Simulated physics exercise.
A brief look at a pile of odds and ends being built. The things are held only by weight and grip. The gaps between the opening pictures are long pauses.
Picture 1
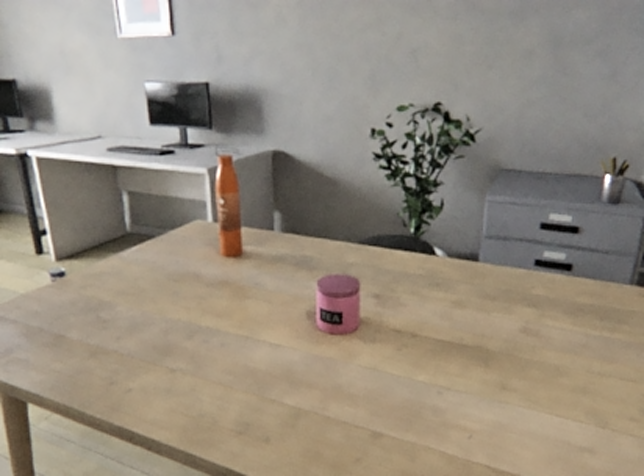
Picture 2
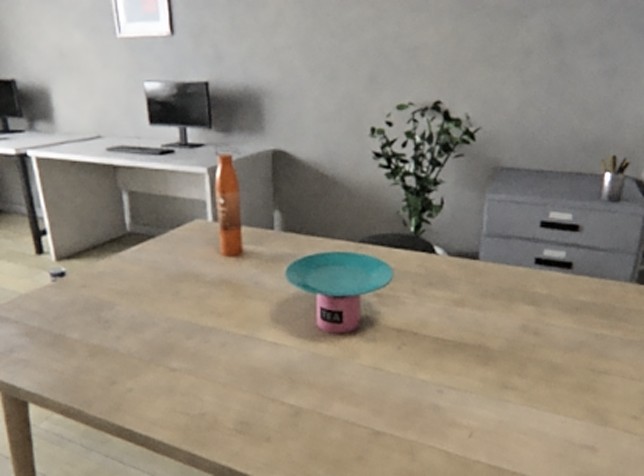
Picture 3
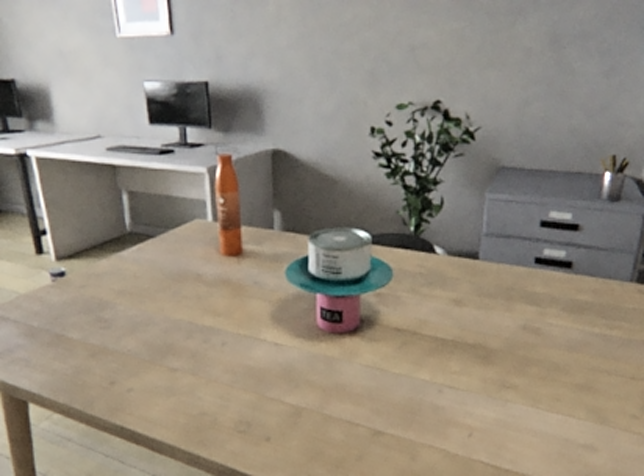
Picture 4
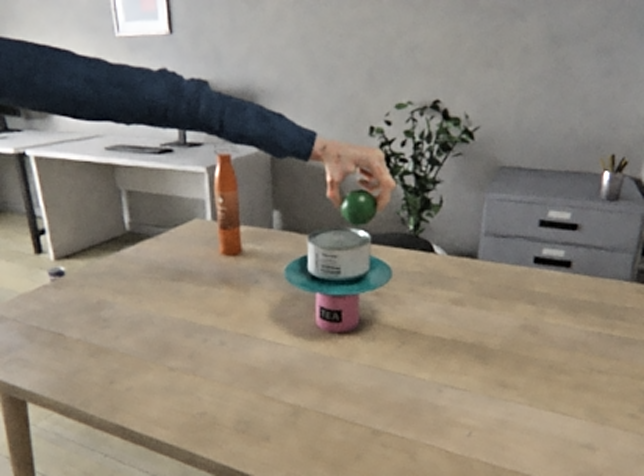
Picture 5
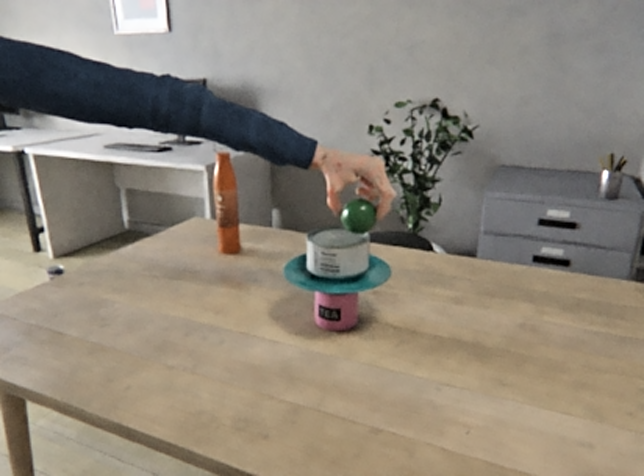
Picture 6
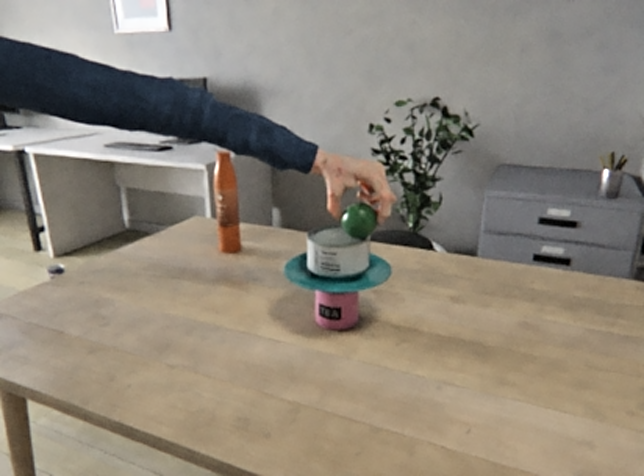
On a wooden table in an office, a teal plate and then a tin appeared on top of a pink tea canister, and a hand lowered a green apple onto the tin, still holding it.
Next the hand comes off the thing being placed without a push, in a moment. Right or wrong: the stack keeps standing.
Right, it keeps standing.
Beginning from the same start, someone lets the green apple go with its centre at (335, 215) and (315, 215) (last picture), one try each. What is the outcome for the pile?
It survives the first time and survives the second time.
Then, 0.20 s on from there, no change.
Then, 0.50 s on from there, green apple resting near (360, 221).
In the end, all 5 unmoved. At the end, from the last picture's camera, green apple near (360, 221). The pile holds.
